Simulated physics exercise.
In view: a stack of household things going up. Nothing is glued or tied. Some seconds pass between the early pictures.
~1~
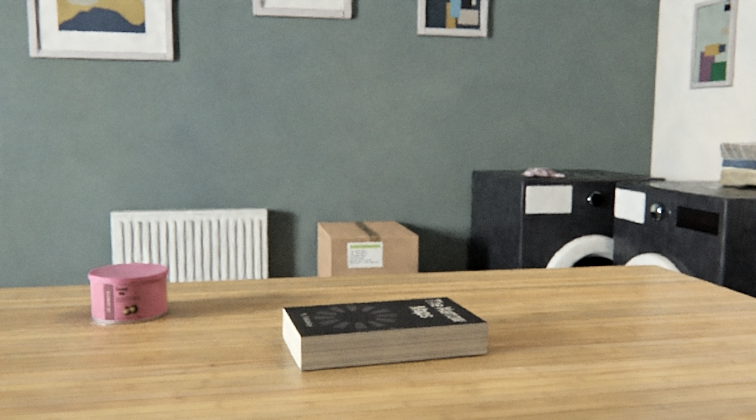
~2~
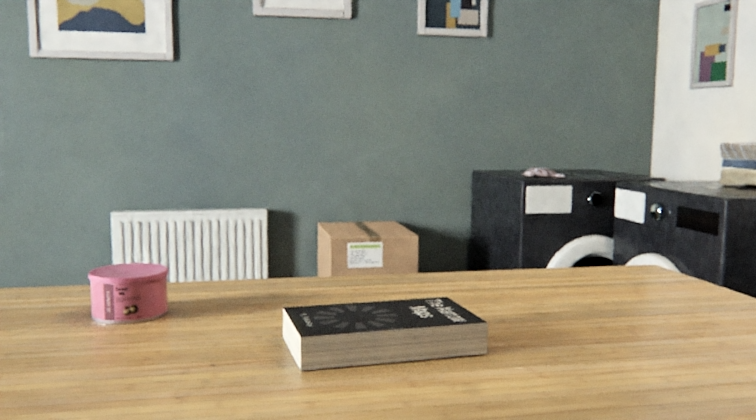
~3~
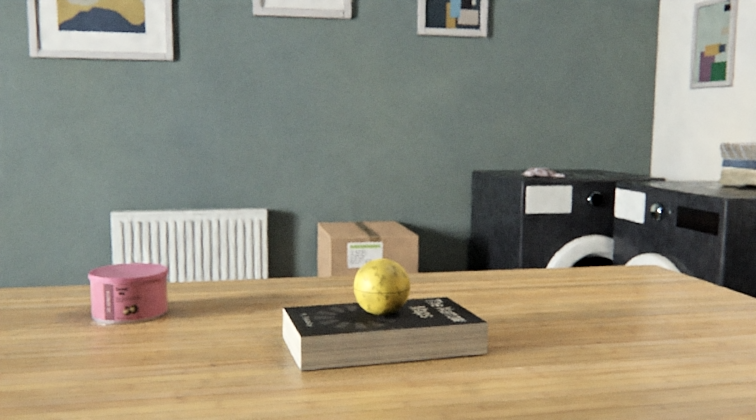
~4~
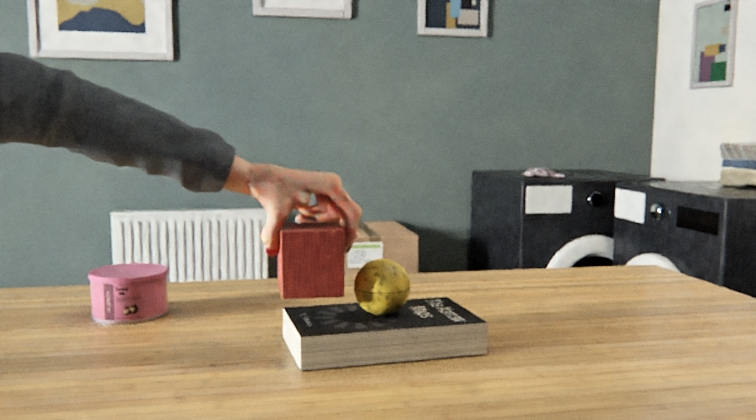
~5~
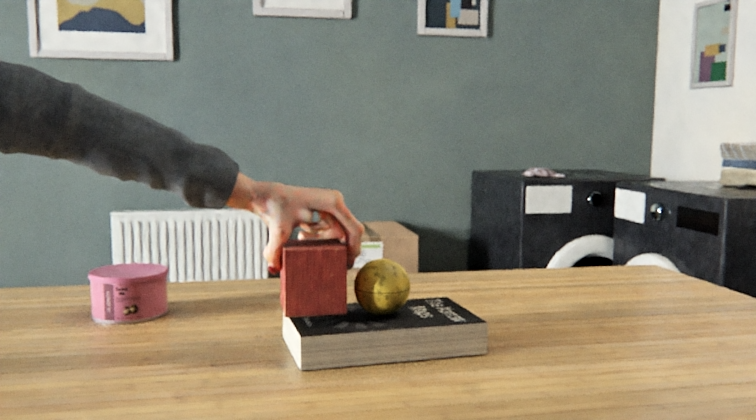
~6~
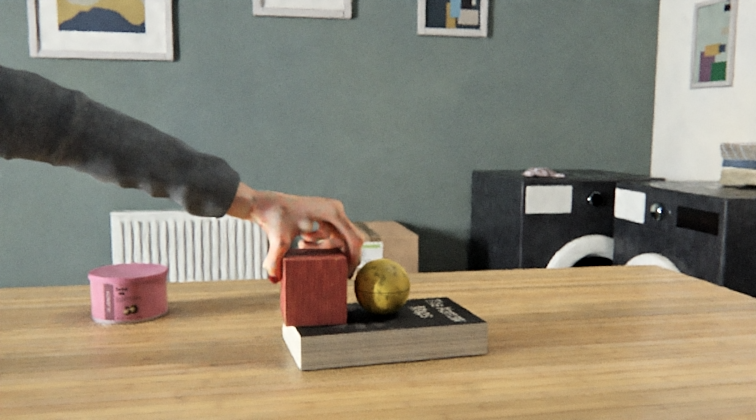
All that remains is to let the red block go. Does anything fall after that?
Outcome: The pile holds.
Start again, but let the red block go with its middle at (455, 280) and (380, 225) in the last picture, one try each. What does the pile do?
In the first case it stays up; in the second case it comes apart.
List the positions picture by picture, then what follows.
The last thing is not in view yet; pink tub (130, 292), in the first picture.
The last thing is not in view yet; black book (382, 330), in the second picture.
The last thing is not in view yet; yellow ball (382, 287), in the third picture.
Coming down; red block (310, 259); pink tub (130, 292), in the fourth picture.
Coming down; red block (313, 276); black book (382, 330), in the fifth picture.
In place under the hand; red block (313, 286); yellow ball (382, 287), in the sixth picture.
Then, 1.00 s past the last view, nothing moves.
Then, 2.10 s past the last view, red block resting near (312, 286).
Finally, all 4 still in place. Final places as the last picture's camera would see them, red block near (312, 286). The pile keeps its balance.
